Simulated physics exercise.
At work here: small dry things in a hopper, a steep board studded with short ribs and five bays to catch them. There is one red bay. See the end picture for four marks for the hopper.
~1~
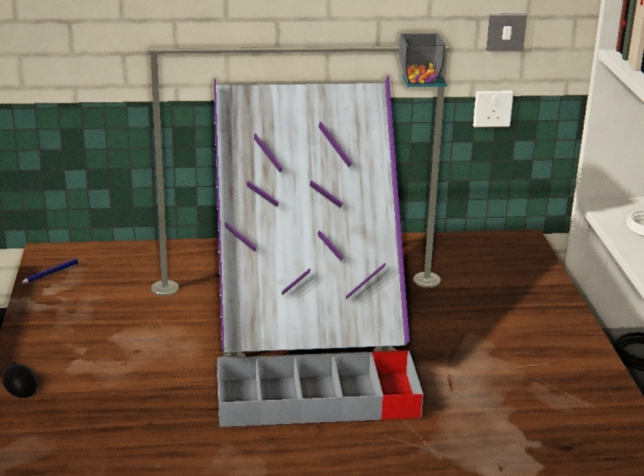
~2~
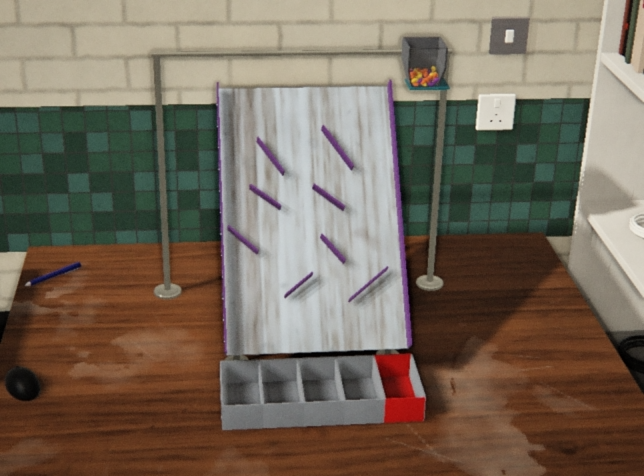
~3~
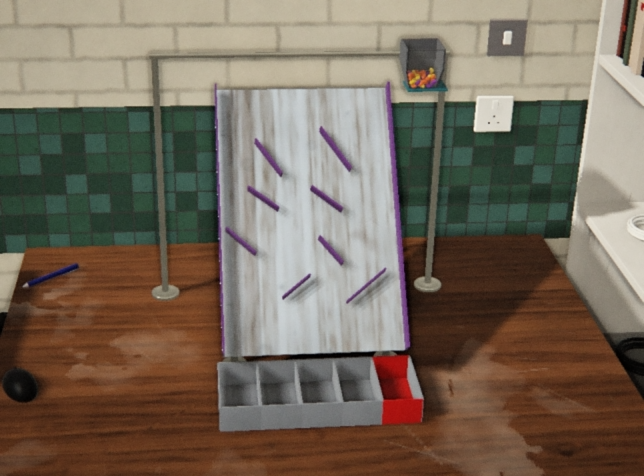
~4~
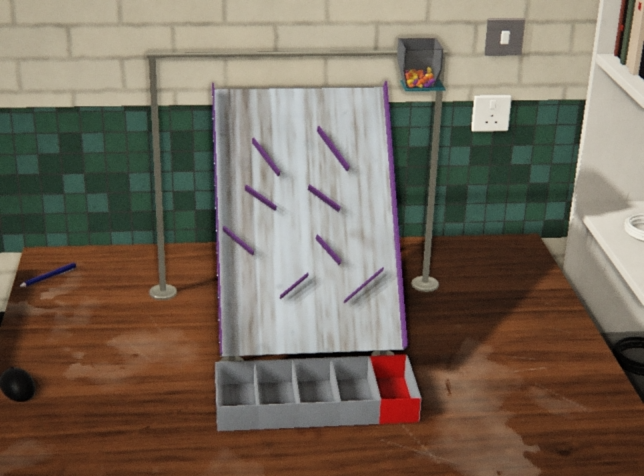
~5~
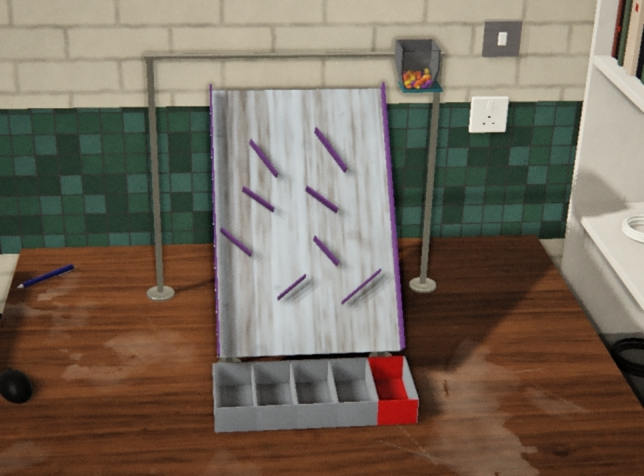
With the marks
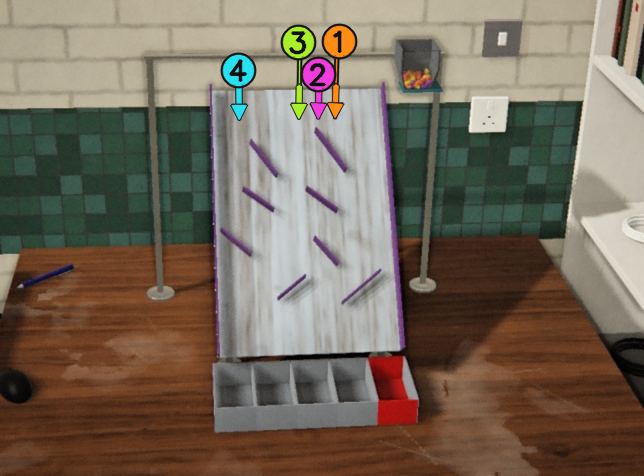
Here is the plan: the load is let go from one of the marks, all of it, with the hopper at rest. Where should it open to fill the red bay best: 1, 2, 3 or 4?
The best mark is 1.
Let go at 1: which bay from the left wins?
The fifth from the left.
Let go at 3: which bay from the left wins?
The first from the left.
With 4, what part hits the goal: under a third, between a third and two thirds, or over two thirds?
Mark 4 gives under a third.
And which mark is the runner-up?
It is 2.
On the marked copy, mark 1 meets the board at (335, 112); mark 2 meets the board at (318, 113); mark 3 meets the board at (298, 113); mark 4 meets the board at (239, 114).
Choosing 1, most in the red bay, a small part in other bays.
Choosing 2, about half in the red bay, about a third in other bays, a stray few outside the box.
Choosing 3, about a quarter in the red bay, most in other bays, a stray few outside the box.
Choosing 4, a stray few in the red bay, nearly all in other bays, a small part held on the board.
